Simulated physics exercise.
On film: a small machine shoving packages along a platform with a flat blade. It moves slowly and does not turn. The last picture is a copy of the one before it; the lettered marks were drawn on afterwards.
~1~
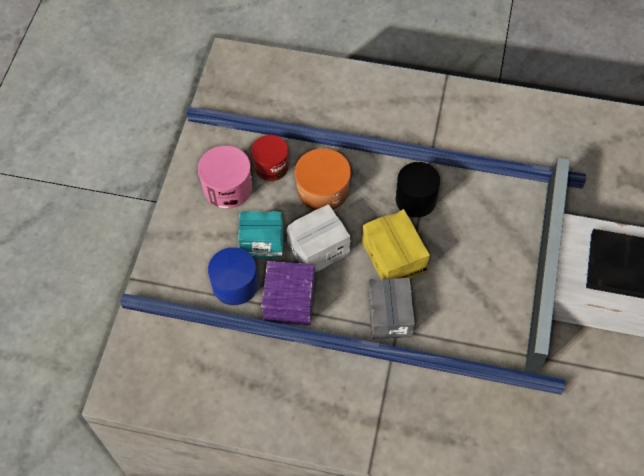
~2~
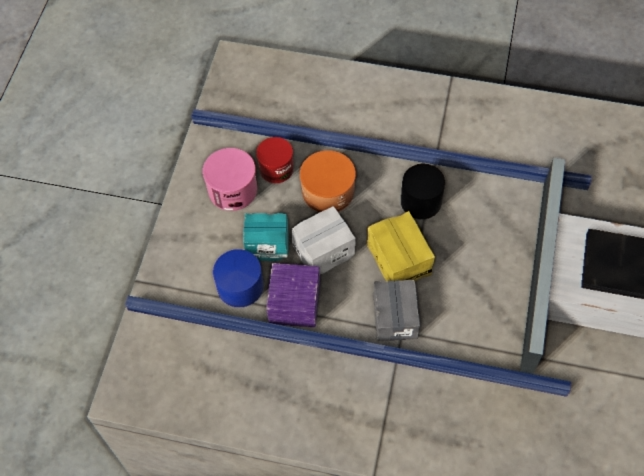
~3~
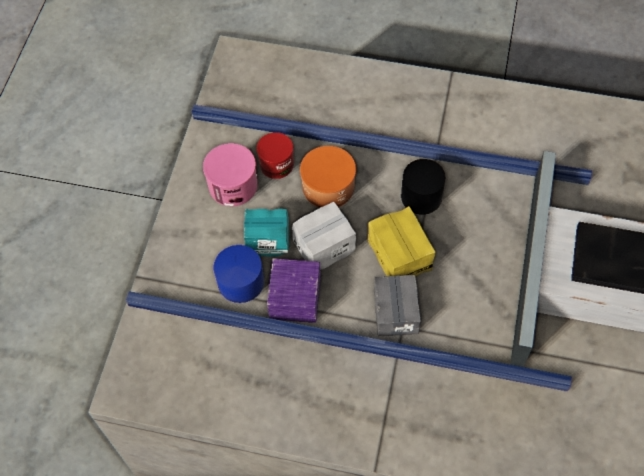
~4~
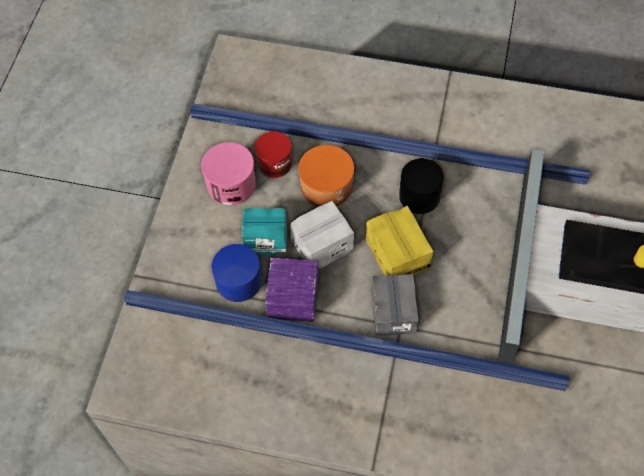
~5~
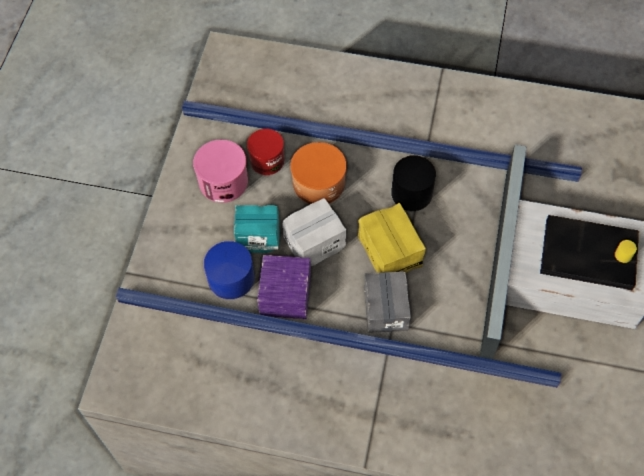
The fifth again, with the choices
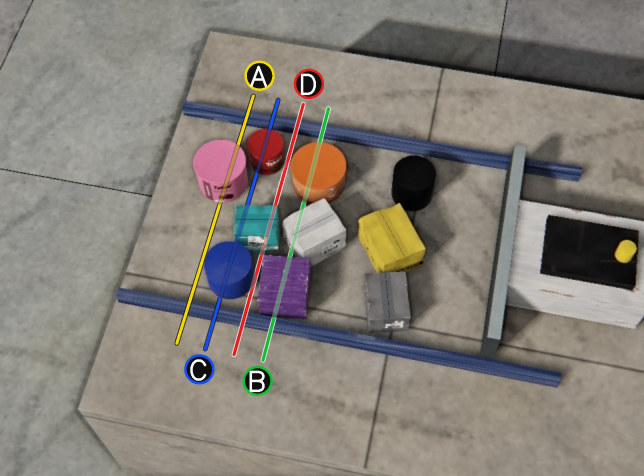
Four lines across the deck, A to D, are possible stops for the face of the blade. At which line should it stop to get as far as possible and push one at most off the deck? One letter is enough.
No farther than D.
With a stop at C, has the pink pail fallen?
Yes.
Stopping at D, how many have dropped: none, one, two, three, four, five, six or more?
By then, none.
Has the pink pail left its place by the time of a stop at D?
Yes.
On the marked copy, A at (218, 211); B at (298, 225); C at (244, 216); D at (271, 220).
With D. Early on, robot (494, 234); grey box (380, 300); black canister (402, 181).
Further on, robot (409, 219); turquoise parcel (202, 229); blue canister (208, 267).
At the end, robot (345, 208); turquoise parcel (141, 220); pink pail (168, 179); none fallen.
As for the rest, A drops four; B is within the limit but short; C drops three.
